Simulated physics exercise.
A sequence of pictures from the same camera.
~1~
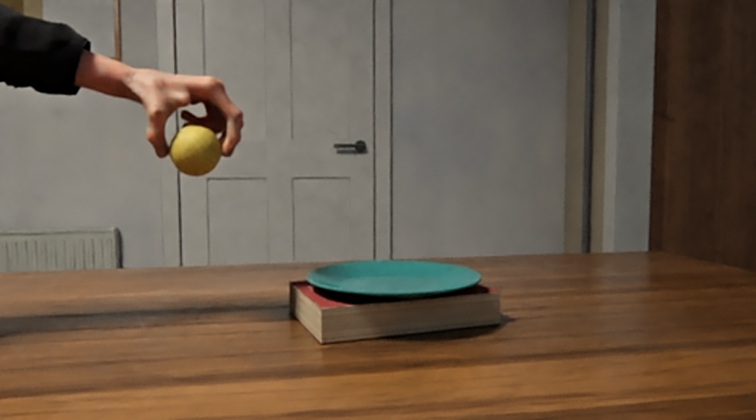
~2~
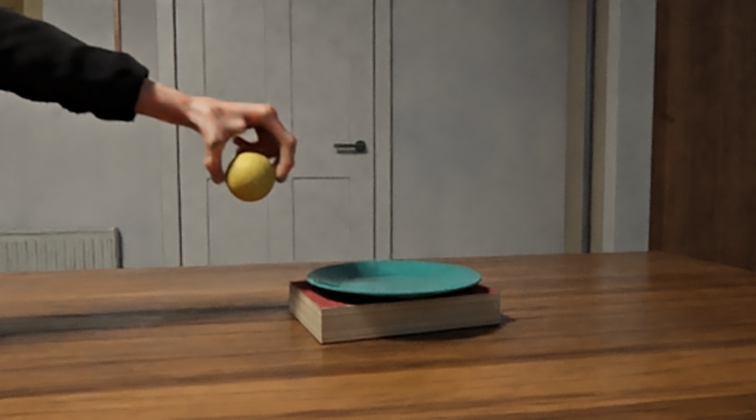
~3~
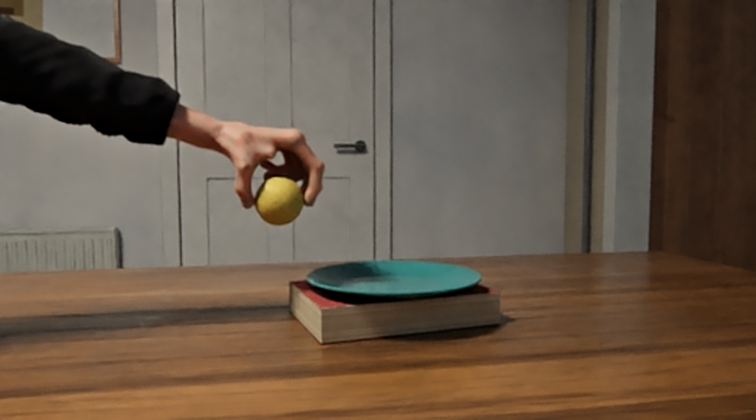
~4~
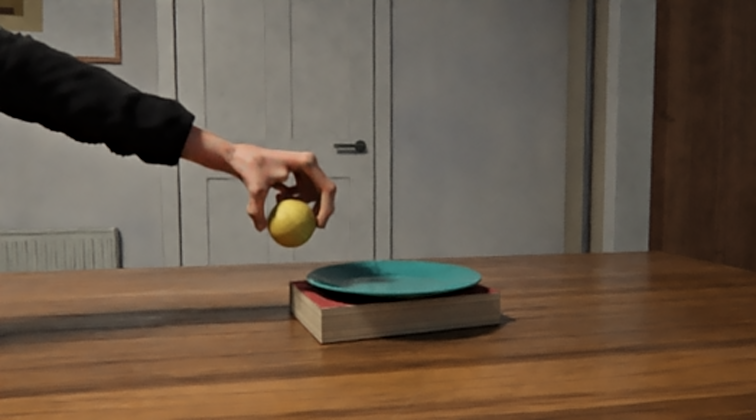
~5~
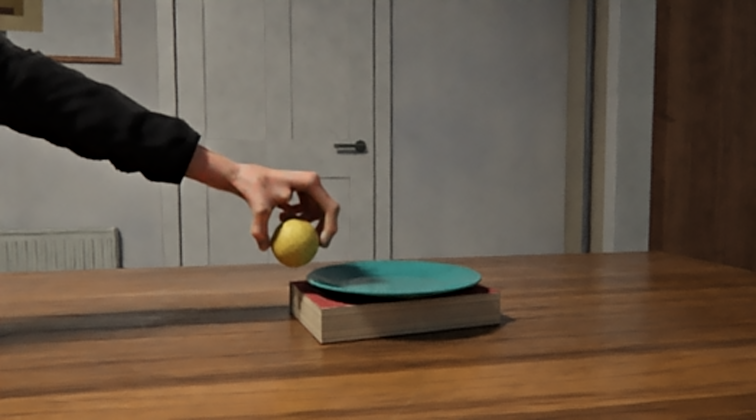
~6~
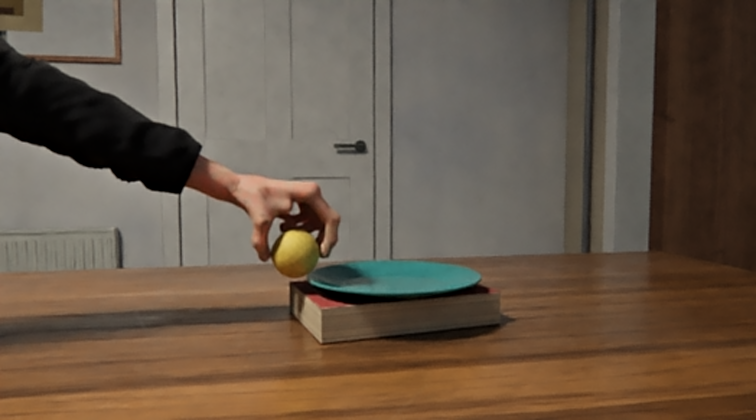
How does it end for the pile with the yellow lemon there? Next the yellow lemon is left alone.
In the end the pile has fallen.
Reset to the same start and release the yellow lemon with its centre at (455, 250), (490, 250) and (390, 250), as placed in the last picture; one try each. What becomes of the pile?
In order, the pile stands firm, then tumbles down, and lastly stands firm.
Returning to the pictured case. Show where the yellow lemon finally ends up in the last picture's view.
Roughly at pixel (266, 303).
Then, 0.20 s after the last picture, things are still on the move.
Then, 0.30 s after the last picture, yellow lemon now fallen.
Then, 0.50 s after the last picture, nothing new.
At rest, fallen, yellow lemon; the other 2 in place. Seen from the same camera at the end, yellow lemon near (266, 303). The pile comes apart.
